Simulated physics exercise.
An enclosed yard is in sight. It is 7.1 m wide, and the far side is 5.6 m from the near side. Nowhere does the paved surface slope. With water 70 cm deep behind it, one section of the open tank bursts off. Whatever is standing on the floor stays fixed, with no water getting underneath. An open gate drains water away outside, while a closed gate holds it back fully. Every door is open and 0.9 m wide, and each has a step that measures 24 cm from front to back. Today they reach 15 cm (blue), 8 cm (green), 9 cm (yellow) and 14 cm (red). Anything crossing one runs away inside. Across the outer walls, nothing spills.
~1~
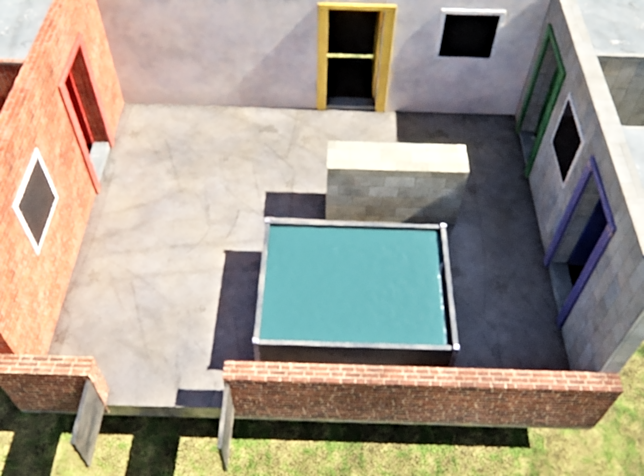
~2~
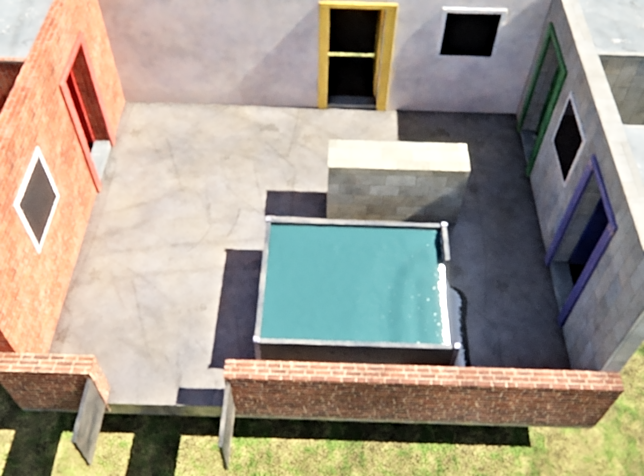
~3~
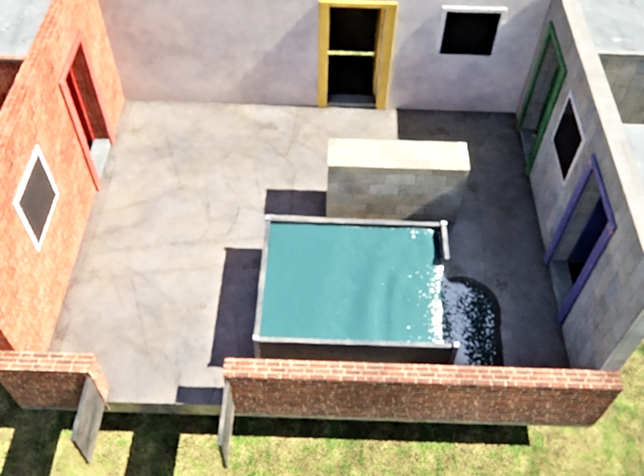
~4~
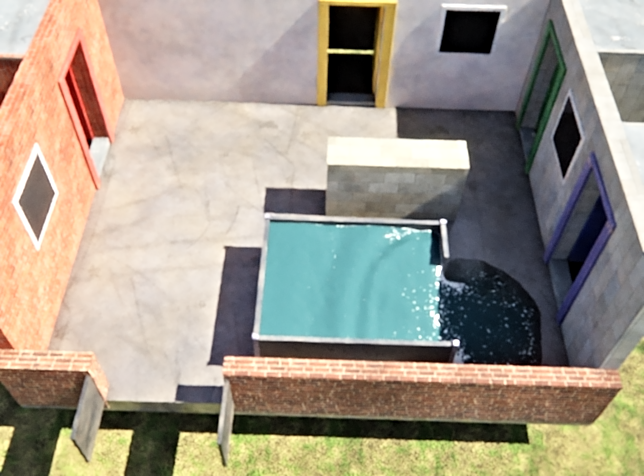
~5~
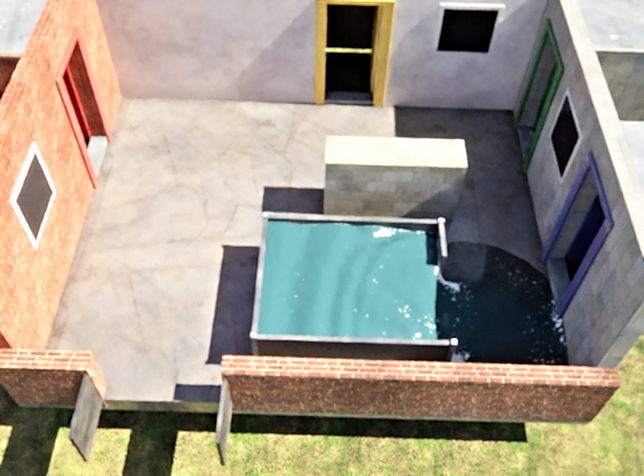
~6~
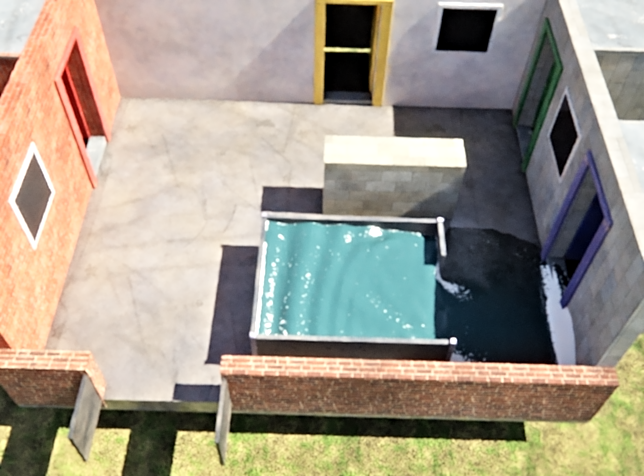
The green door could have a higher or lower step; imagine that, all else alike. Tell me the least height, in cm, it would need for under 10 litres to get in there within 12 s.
You would need roughly 19 cm.
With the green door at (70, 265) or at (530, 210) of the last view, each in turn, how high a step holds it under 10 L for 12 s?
About 7.0 cm for the first and 11.0 cm for the second.
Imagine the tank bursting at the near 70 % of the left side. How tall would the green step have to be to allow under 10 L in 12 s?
Then the minimum is about 11.0 cm.
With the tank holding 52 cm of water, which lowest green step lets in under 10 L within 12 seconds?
I'd go with near 14.0 cm then.
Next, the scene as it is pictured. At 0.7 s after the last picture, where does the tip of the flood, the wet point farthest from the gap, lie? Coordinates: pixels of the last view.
At about (524, 183).
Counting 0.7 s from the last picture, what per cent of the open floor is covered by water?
Close to 15 per cent is wet.
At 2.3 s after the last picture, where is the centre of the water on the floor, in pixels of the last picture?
My guess is close to (428, 290).
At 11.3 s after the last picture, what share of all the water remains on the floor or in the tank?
Roughly 82 percent of the water remains.
Then, 0.7 s after the last picture water covers 15 % of the floor, deepest (60 cm) near (569, 395); it has not reached the green door.
Then, 2.3 s after the last picture water covers 30 % of the floor, deepest (37 cm) near (542, 394); 7 cm at the green door, 0 litres in over its 8 cm step.
Then, 11.3 s after the last picture water covers 100 % of the floor, deepest (13 cm) near (241, 386); 9 cm at the green door, 136 litres in over its 8 cm step.
At the green door as built, the water peaked near 17 cm, 4.9 s after the last picture.
With a step of 16 cm, 23 litres would have come in within the 12 s; with 21.5 cm, 3 litres. So under 10 litres takes about 19 cm.
